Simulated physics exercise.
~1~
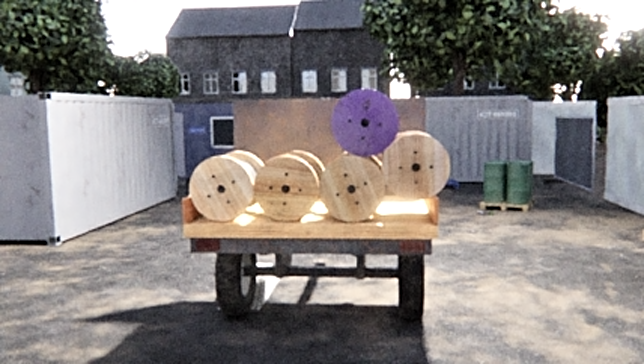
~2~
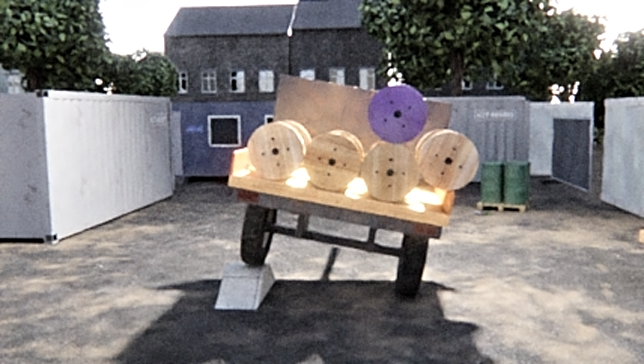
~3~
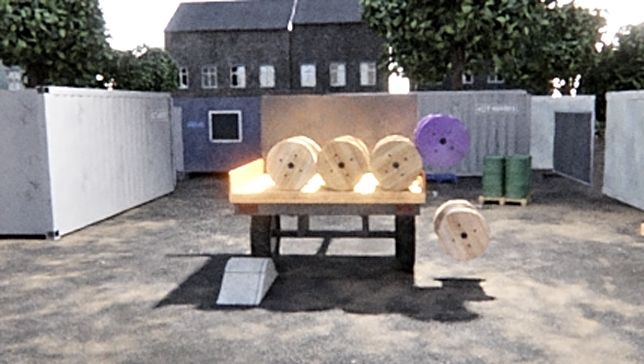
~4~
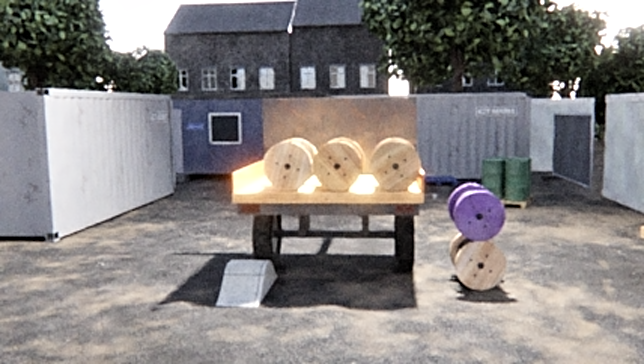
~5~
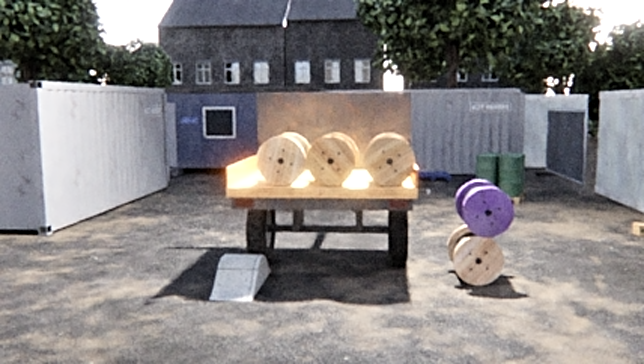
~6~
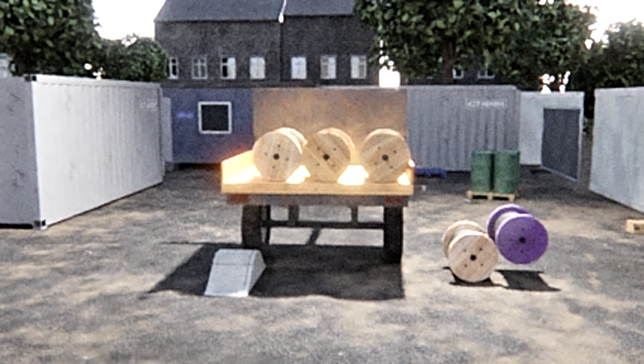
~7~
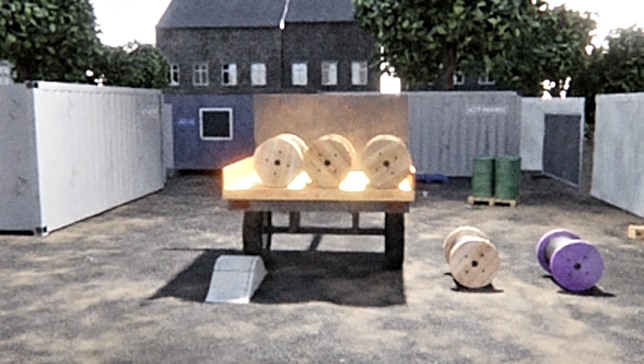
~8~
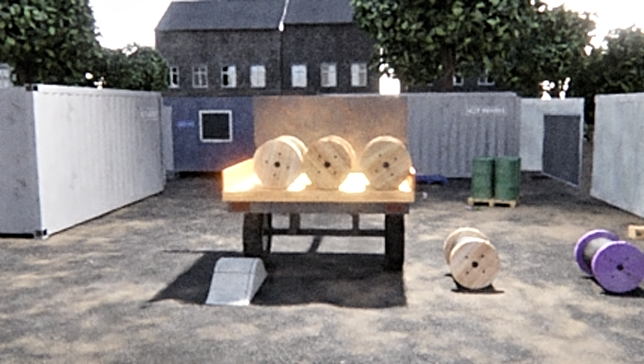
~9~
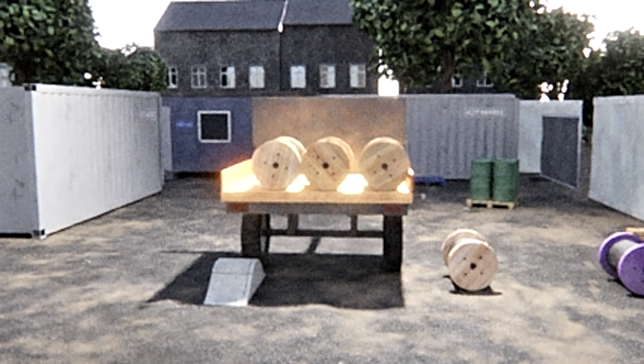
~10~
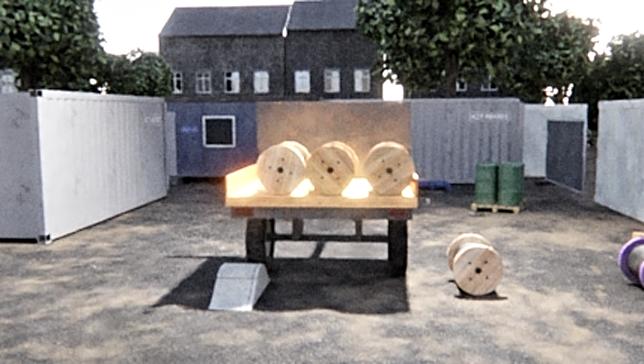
At first, a flat trailer stands in a yard between containers, carrying four wooden cable reels in a row with a purple reel resting on top toward the right. The trailer's left wheel climbs a pale hump, tilting the deck down to the right and shifting the load that way. As the deck comes level again, the rightmost wooden reel drops off the right side and the purple one follows. The purple reel lands on top of the fallen reel, then tips over its right side to the ground. It rolls away to the right, ending partly out of view, while three reels stay aboard.
